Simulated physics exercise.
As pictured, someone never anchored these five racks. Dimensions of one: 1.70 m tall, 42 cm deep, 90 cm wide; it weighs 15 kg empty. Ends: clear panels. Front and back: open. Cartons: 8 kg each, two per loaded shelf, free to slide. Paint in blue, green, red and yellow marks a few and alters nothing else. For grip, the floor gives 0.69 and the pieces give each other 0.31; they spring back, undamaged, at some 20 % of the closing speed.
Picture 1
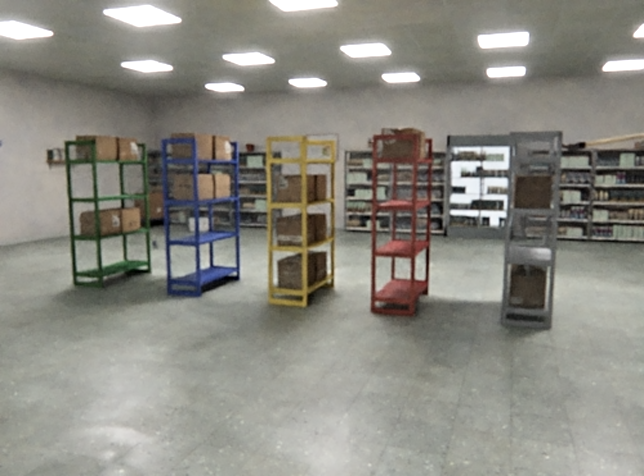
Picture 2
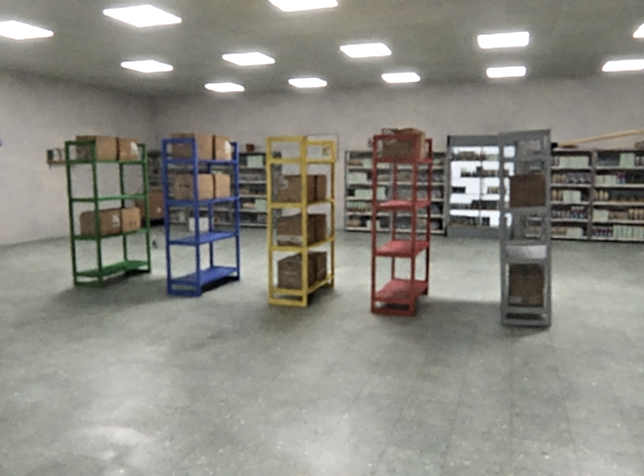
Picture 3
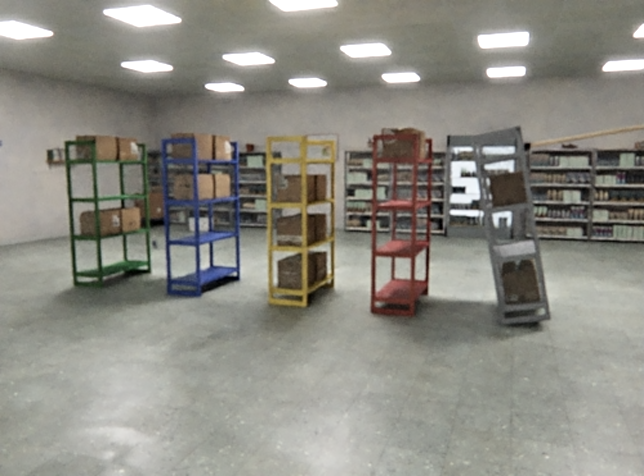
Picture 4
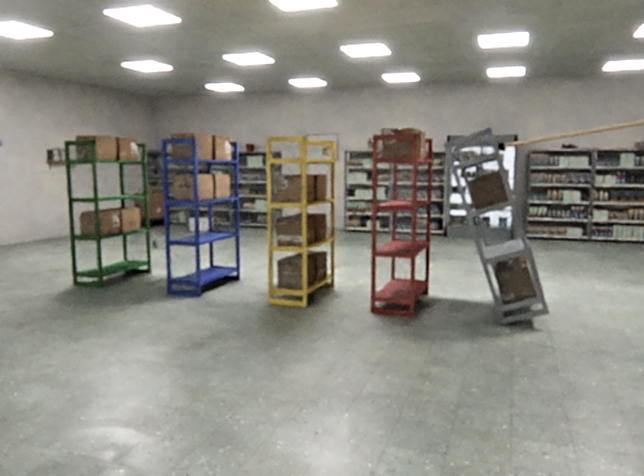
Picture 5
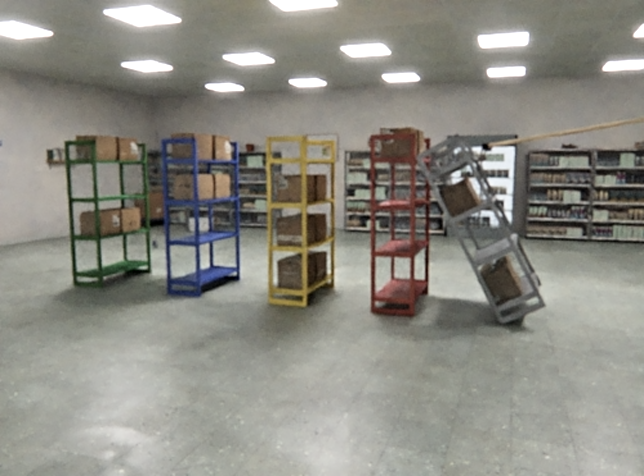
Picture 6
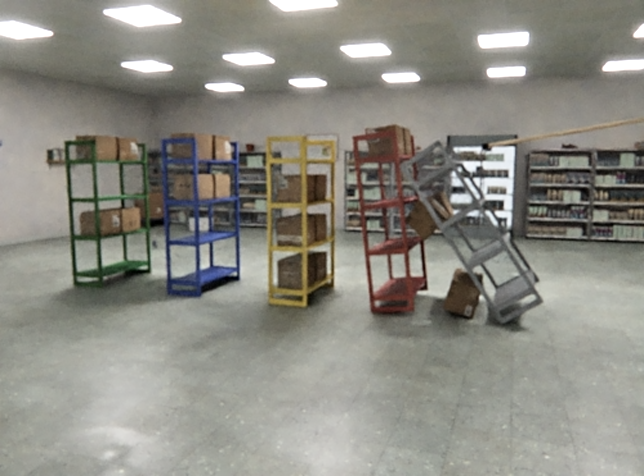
In a wide room with shelves along the back wall, a pole tipped the gray rack leftward into the red one, which leaned left as a box dropped to the floor.
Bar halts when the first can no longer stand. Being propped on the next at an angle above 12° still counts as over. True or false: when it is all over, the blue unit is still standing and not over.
False.
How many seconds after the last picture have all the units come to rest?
Close to 5.5 s.
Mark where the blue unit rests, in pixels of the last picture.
About (140, 232) in the last picture.
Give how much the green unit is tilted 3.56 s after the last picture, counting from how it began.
70°.
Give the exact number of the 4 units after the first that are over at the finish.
The number is 4.
Then, 1.36 s after the last picture, 4 cartons spilt or dropped; 2 of the 4 other units over; blue unit unmoved; red unit leaning 43°.
Then, 2.34 s after the last picture, 8 cartons spilt or dropped; 3 of the 4 other units over; blue unit leaning 26°; red unit leaning 61°.
Then, 3.56 s after the last picture, 16 cartons spilt or dropped; 4 of the 4 other units over; blue unit leaning 61°; green unit leaning 74°.
At rest, 16 cartons spilt or dropped; 4 of the 4 other units over; blue unit leaning 59°; green unit lying flat; red unit leaning 68°. Not one is left standing. As the last picture would show them, middles, blue unit near (140, 232), green unit near (53, 241).
